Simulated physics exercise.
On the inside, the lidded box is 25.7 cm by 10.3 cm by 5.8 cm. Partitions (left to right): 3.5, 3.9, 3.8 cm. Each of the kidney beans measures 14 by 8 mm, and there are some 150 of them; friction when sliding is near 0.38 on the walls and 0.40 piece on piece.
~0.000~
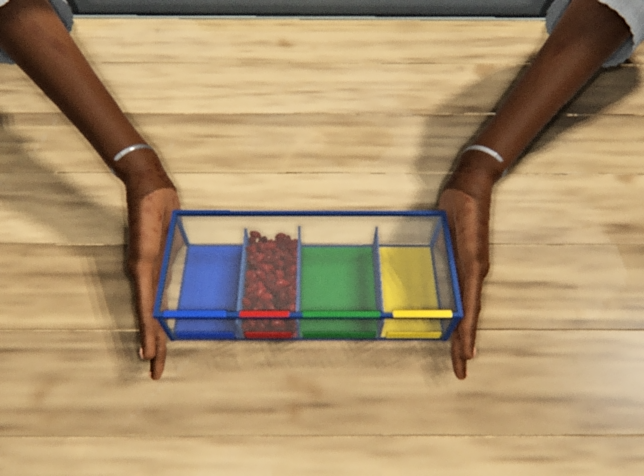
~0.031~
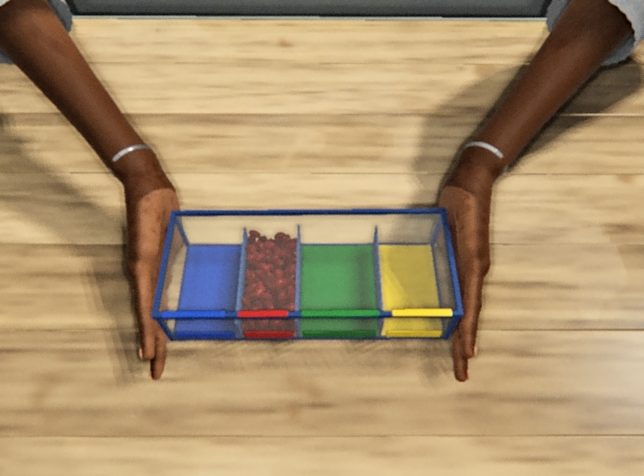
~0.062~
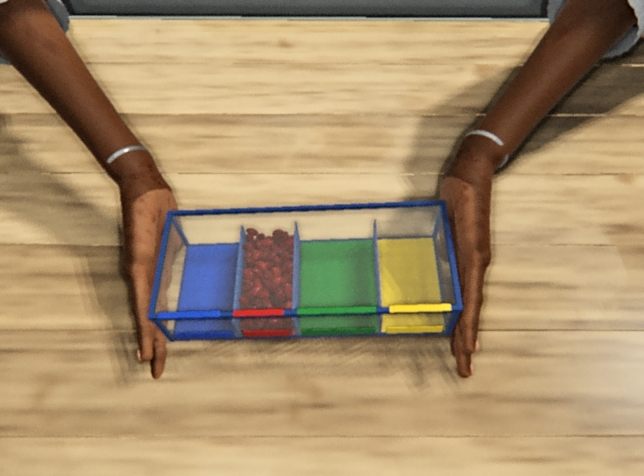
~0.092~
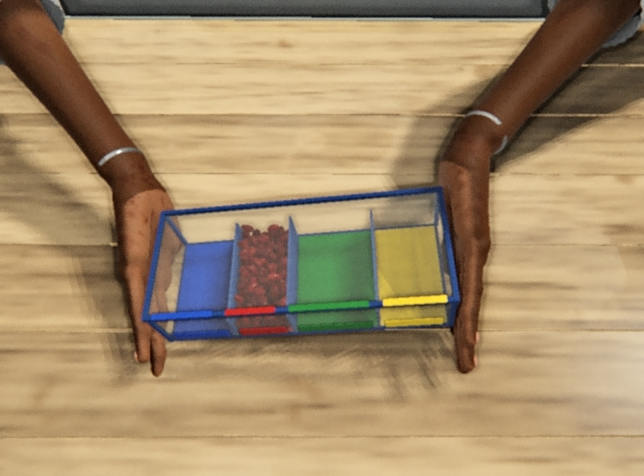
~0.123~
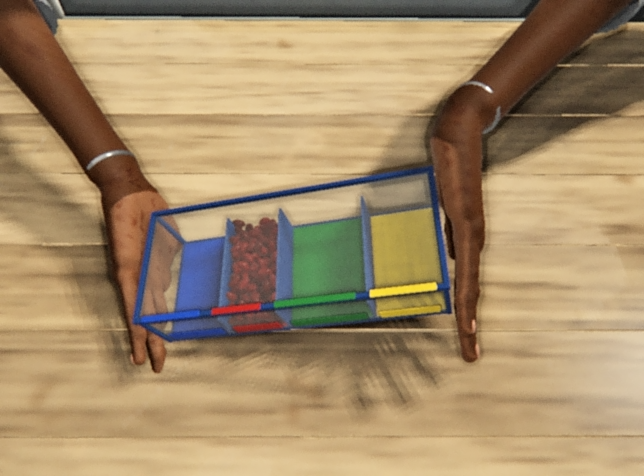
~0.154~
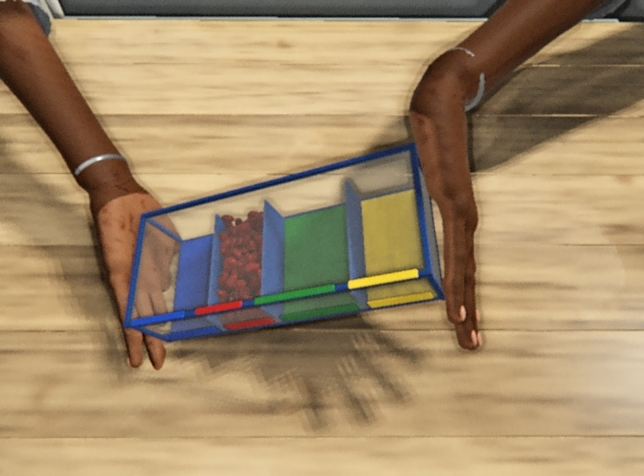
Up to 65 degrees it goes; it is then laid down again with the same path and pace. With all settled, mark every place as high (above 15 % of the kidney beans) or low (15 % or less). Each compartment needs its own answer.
Red: High; blue: High; green: Low; yellow: Low.
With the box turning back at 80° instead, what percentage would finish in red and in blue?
Red 45, blue 55.
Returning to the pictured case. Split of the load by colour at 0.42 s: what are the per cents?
Red 85; blue 15; green 0; yellow 0.
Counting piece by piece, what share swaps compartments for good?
Roughly 40 in a hundred.
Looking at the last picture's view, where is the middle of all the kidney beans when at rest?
Somewhere around (251, 299) in the final frame.
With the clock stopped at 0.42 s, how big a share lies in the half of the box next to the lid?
I'd say around 40 percent of the pieces.
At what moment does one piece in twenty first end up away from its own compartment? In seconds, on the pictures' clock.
Close to the 0.40 s mark.
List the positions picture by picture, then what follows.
In the first frame, box tilt 0 degrees, front corners at (159, 313) and (457, 313); red 100 %.
In the second frame, box tilt 1 degrees, front corners at (157, 314) and (457, 312).
In the third frame, box tilt 4 degrees, front corners at (154, 315) and (457, 306), lowest corner left front.
In the fourth frame, box tilt 9 degrees, front corners at (147, 317) and (454, 298), lowest corner left front.
In the fifth frame, box tilt 16 degrees, front corners at (138, 319) and (444, 284), lowest corner left front.
In the sixth frame, box tilt 24 degrees, front corners at (129, 323) and (426, 271), lowest corner left front; red 100 %. The box's pace is about 255 degrees a second.
After 0.42 s, tilt 63 degrees; red 85 %, blue 15 %.
Then, at 0.60 s, tilt 23 degrees; red 60 %, blue 40 %.
After 0.90 s, tilt 0 degrees; red 60 %, blue 40 %.
By 1.3 s all is still; red 60 %, blue 40 %, green 0 %, yellow 0 %.
